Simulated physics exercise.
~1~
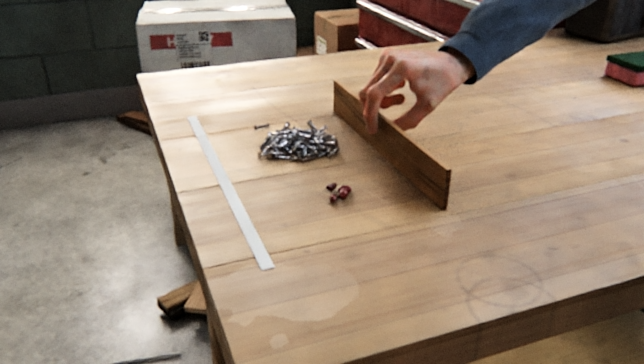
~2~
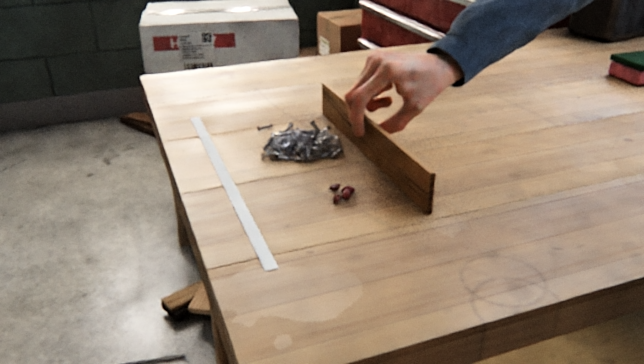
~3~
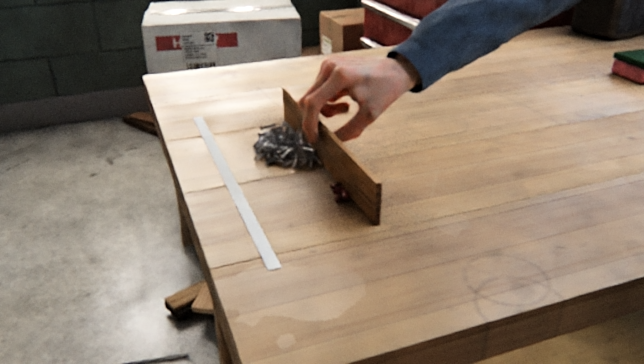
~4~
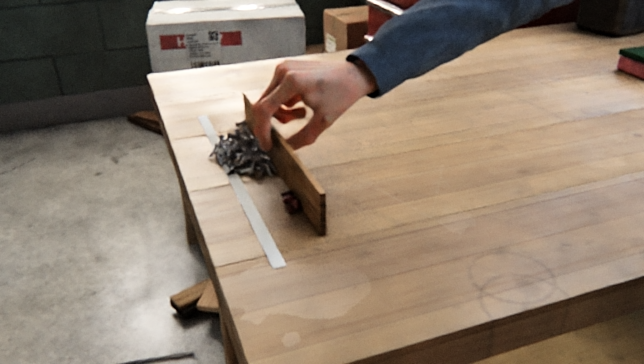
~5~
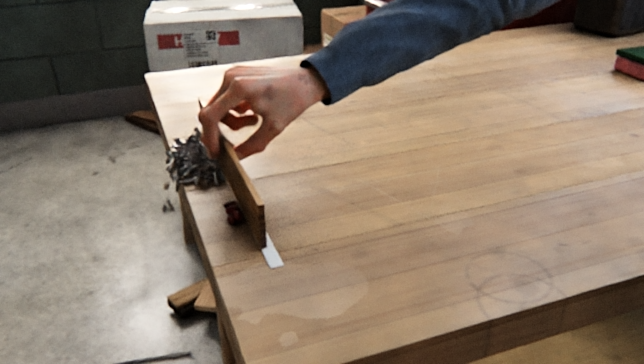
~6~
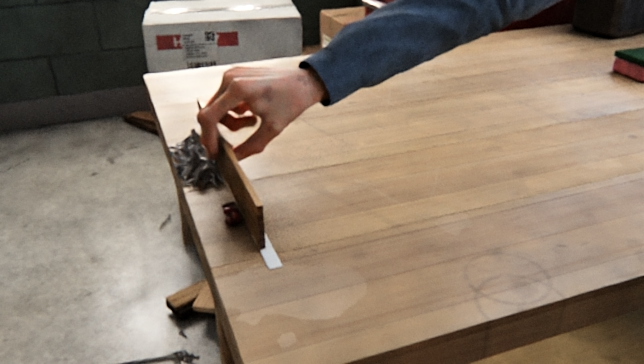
The footage shows a hand sliding an upright strip of wood leftward across a wooden table, pushing a pile of silvery metal pieces and a few small reddish bits, then stopping at the white tape with the reddish bits still on the table and some metal pieces over the edge.
